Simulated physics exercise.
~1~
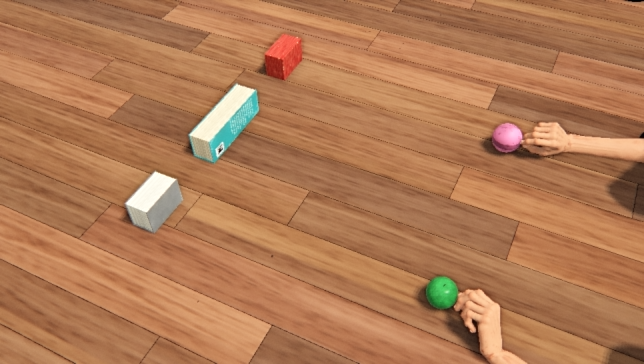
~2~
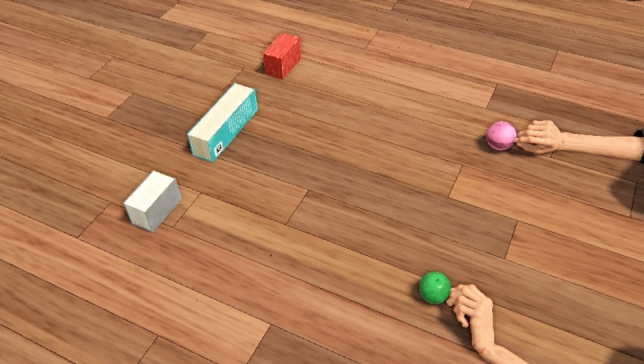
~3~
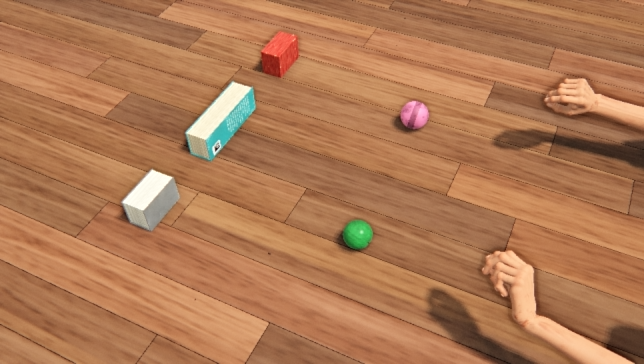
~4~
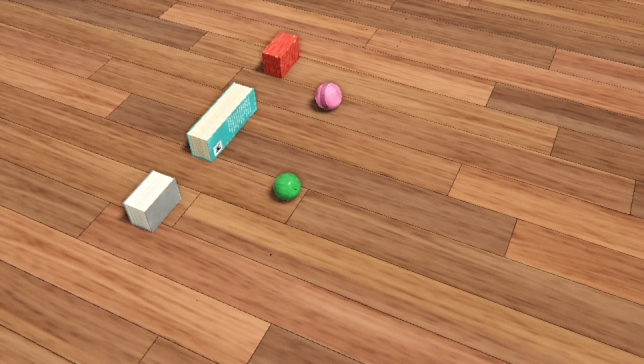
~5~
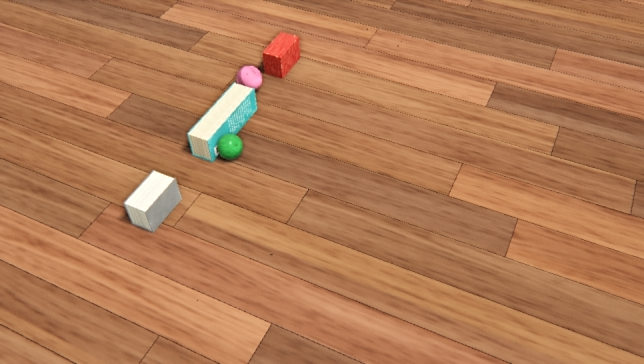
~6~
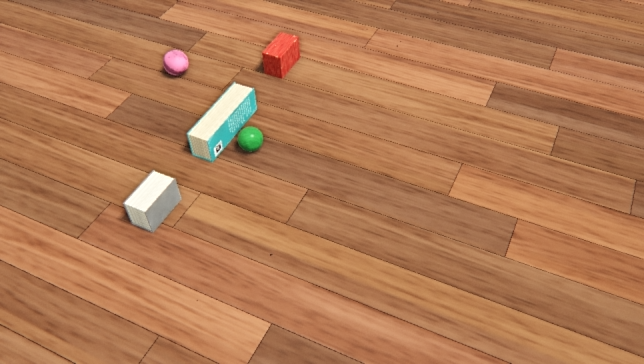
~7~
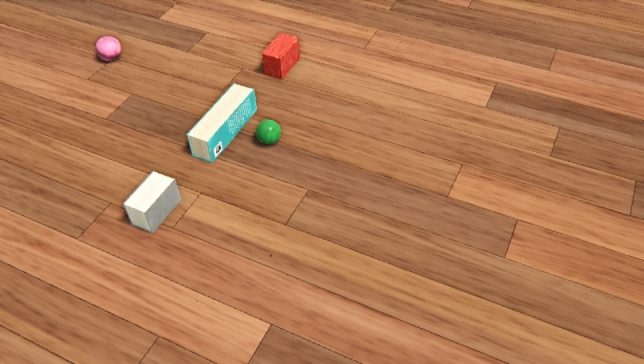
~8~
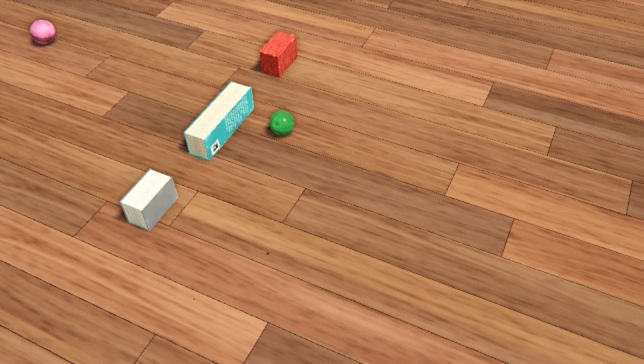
To begin with, two hands at the right hold a pink ball and a small round green object on a wooden floor, facing a spaced row of a red block, a turquoise book and a grey block-like book. The hands let go and draw back out of view as both roll leftward, angling away up the floor. The pink one slips through the gap between the red block and the turquoise book. The green one hits the turquoise book and bounces back to the right. Finally, the pink ball nears the upper left corner, while the green one sits just right of the unmoved turquoise book.
